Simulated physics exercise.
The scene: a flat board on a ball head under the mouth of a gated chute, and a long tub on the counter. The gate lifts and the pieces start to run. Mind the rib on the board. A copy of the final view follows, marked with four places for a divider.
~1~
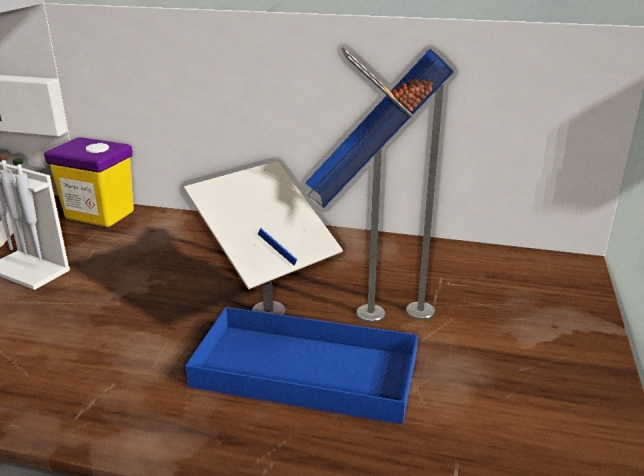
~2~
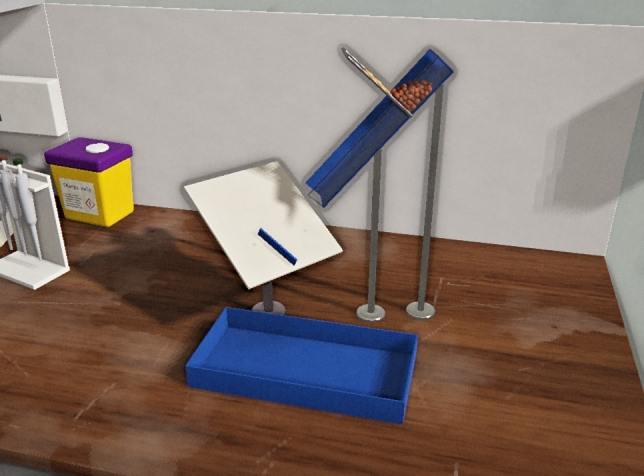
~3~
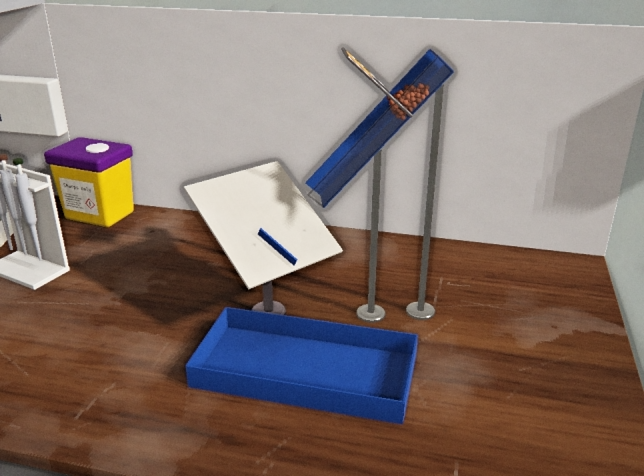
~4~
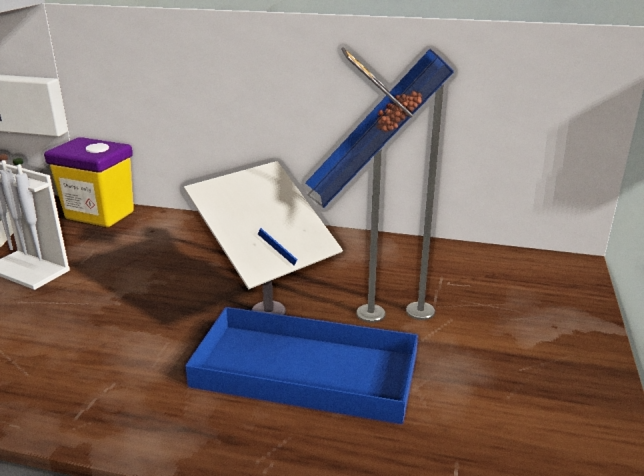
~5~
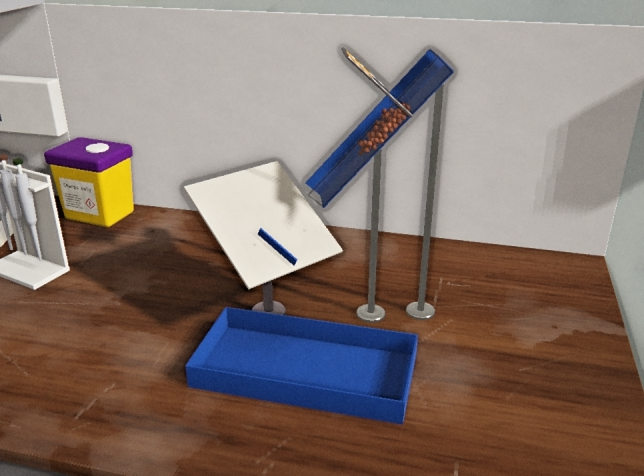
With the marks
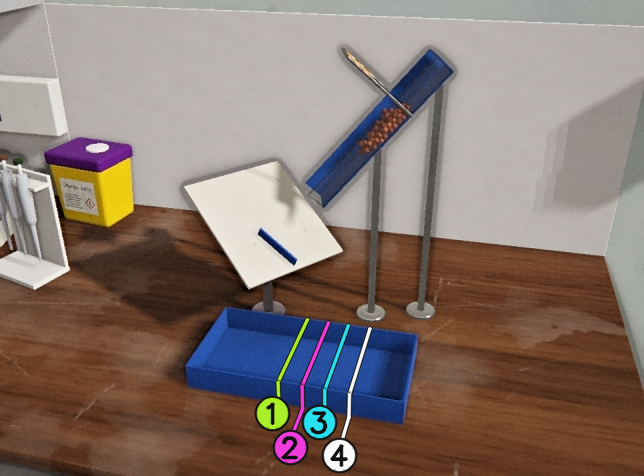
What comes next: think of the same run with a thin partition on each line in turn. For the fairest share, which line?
The best line is 2.
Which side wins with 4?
The left side.
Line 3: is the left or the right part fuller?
The left side.
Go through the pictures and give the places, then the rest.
In the first frame, load behind the gate near (408, 93), clay pellets; lip of the chute near (322, 201), sloping steeply.
In the second frame, middle of the board near (265, 219), tilted fairly steeply; middle of its low edge near (298, 268); of its high edge near (233, 173).
In the third frame, front corners of the tub near (186, 366) and (404, 402), empty; front of the load near (395, 112).
In the fourth frame, middle of the load near (402, 112); its front near (379, 126), close to a quarter of the way to the lip; rib from (260, 228) to (297, 260).
In the fifth frame, middle of the load near (382, 124); its front near (361, 152), close to half of the way to the lip.
On the marked copy, line 1 crosses the front rim at (278, 381); line 2 crosses the front rim at (302, 385); line 3 crosses the front rim at (325, 389); line 4 crosses the front rim at (349, 393).
If 1 is chosen, of what is caught, only a few on the left of the divider, all but a few on the right.
If 2 is chosen, of what is caught, close to half on the left of the divider, close to half on the right.
If 3 is chosen, of what is caught, all but a few on the left of the divider, a small share on the right.
If 4 is chosen, of what is caught, all but a few on the left of the divider, only a few on the right.
